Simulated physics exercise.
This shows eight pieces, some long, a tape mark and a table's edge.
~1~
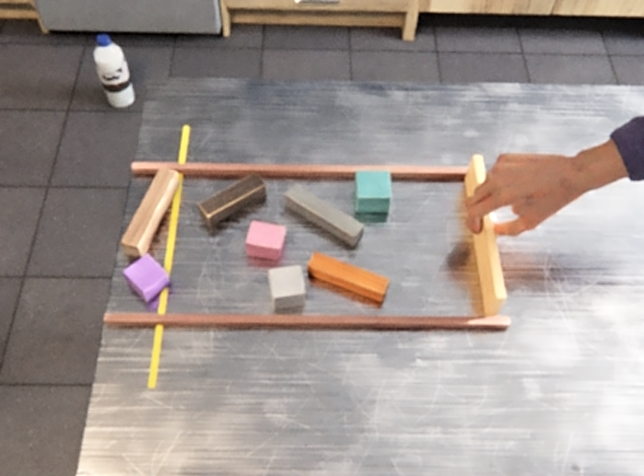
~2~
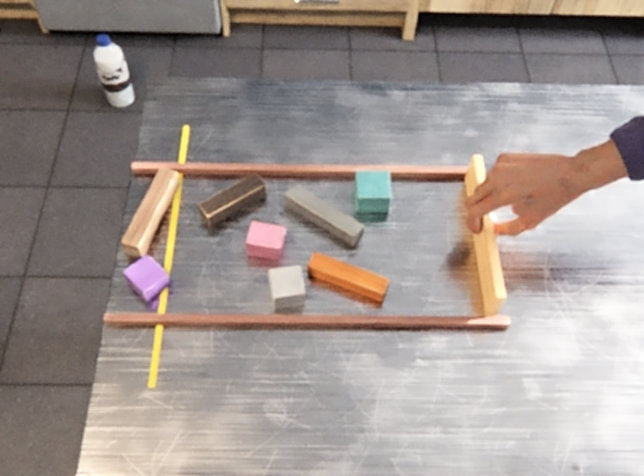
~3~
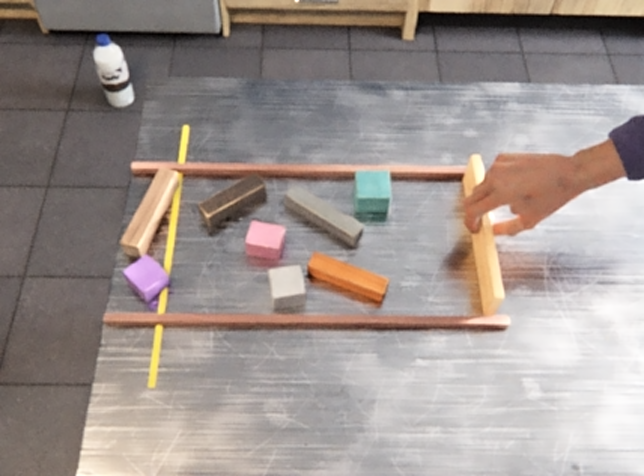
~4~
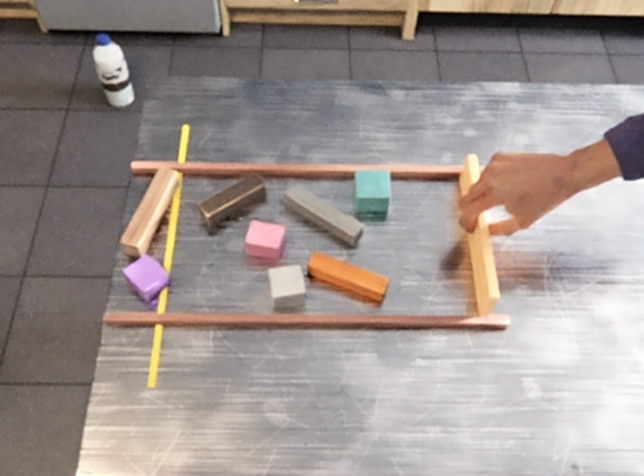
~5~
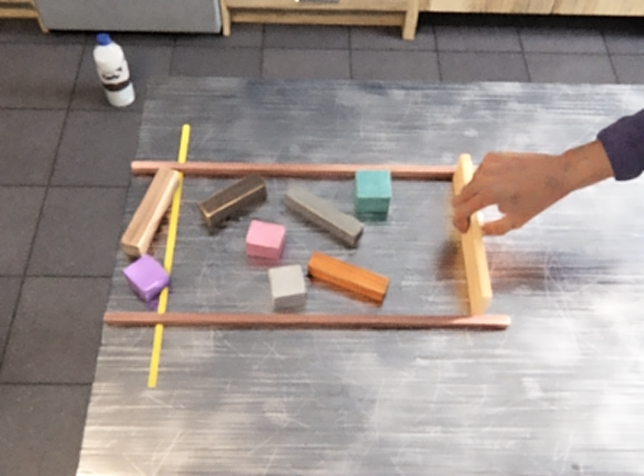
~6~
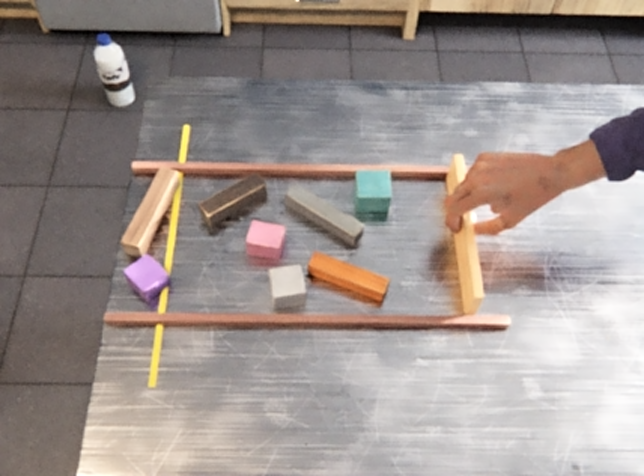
A hand slides an upright wooden board slightly left between two rails toward scattered coloured blocks.
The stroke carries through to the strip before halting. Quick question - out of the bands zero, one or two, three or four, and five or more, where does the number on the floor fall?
The band is three or four.
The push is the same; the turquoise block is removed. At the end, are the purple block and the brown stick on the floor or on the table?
Outcome for the purple block: It stays; for the brown stick: It drops.
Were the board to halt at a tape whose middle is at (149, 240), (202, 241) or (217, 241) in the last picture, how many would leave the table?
Try by try, 4, 1 and 1.
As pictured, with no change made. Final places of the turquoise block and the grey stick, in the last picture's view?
The turquoise block comes to rest at (159, 187), and the grey stick comes to rest at (141, 221).
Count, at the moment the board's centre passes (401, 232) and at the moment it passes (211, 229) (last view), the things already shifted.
Well, it's 0 at the first one and 8 at the second.
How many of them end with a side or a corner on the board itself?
That makes 3.
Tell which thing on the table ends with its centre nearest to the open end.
That's the purple block.
A little later, none off yet; brown stick at rest near (152, 211); purple block at rest near (148, 278); black bar at rest near (233, 199).
Next, none off yet; brown stick moving near (147, 211); purple block at rest near (148, 278); black bar shifted a little near (197, 190).
When it is over, the number that fall off is three or four; down, pink block, black bar and brown stick.
